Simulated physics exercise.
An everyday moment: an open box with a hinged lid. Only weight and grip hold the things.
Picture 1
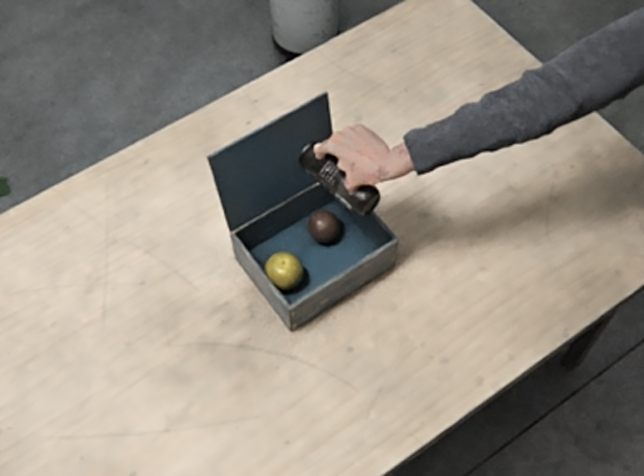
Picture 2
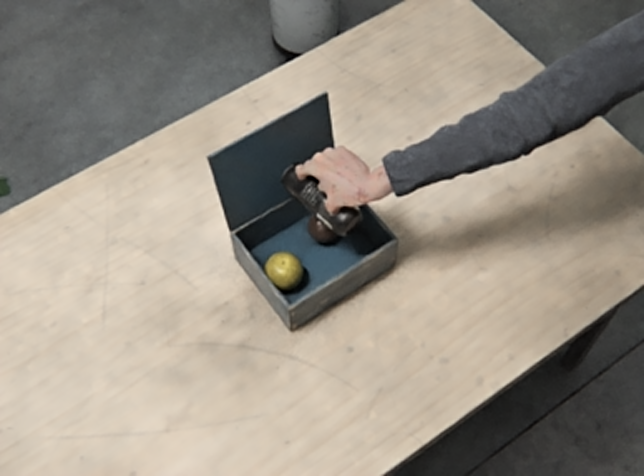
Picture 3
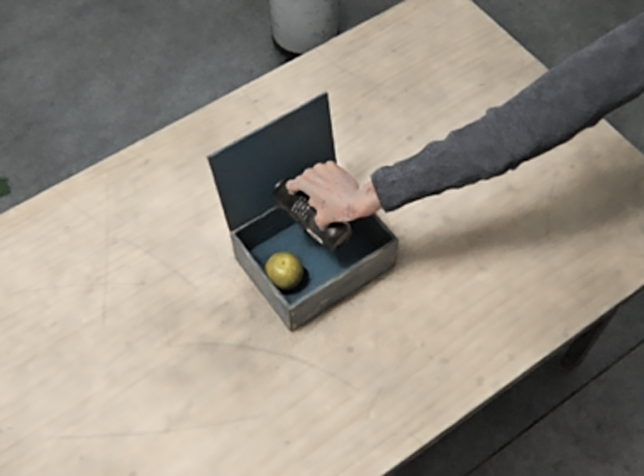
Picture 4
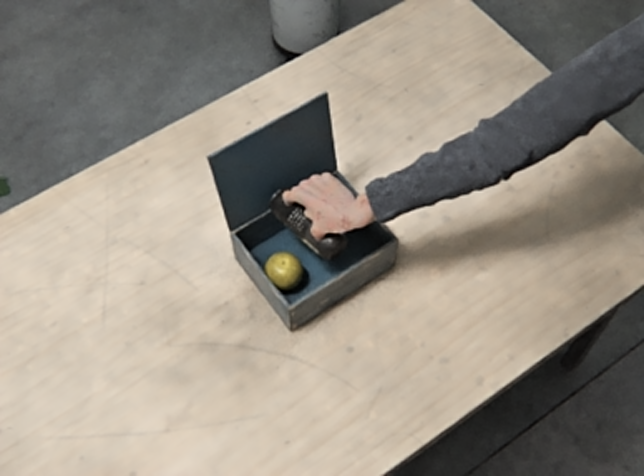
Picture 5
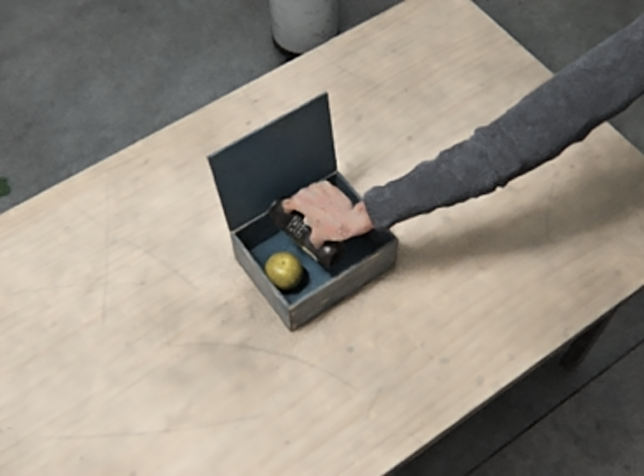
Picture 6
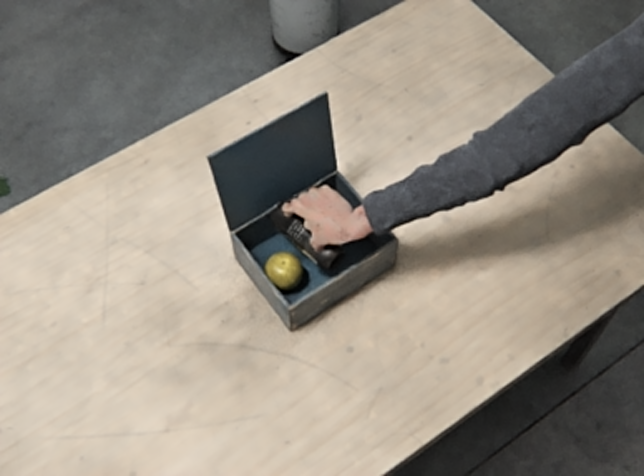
At the start, a hand in a grey sleeve holds a black object above an open box with a brown ball and a yellow-green ball inside. The hand lowers the object down and slightly left, covering the brown ball from view. By the end the object is inside the box, still held.
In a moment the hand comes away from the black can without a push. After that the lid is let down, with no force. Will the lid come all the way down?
It sits on the rim.
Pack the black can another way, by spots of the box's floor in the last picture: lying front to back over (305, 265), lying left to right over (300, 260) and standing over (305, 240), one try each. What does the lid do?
In the first case it shuts flat; in the second case it sits on the rim; in the third case it shuts flat.
Then, 1.00 s on from there, lid starting down; black can shifted about its own width near (324, 240); brown ball shifted about its own width.
Then, 1.80 s on from there, lid 44° above the rim; black can shifted about its own width near (324, 240); brown ball shifted about its own width.
In the end, lid shut; moved from the start, brown ball and black can; yellow apple unmoved. At the end, from the last picture's camera, black can near (324, 240).
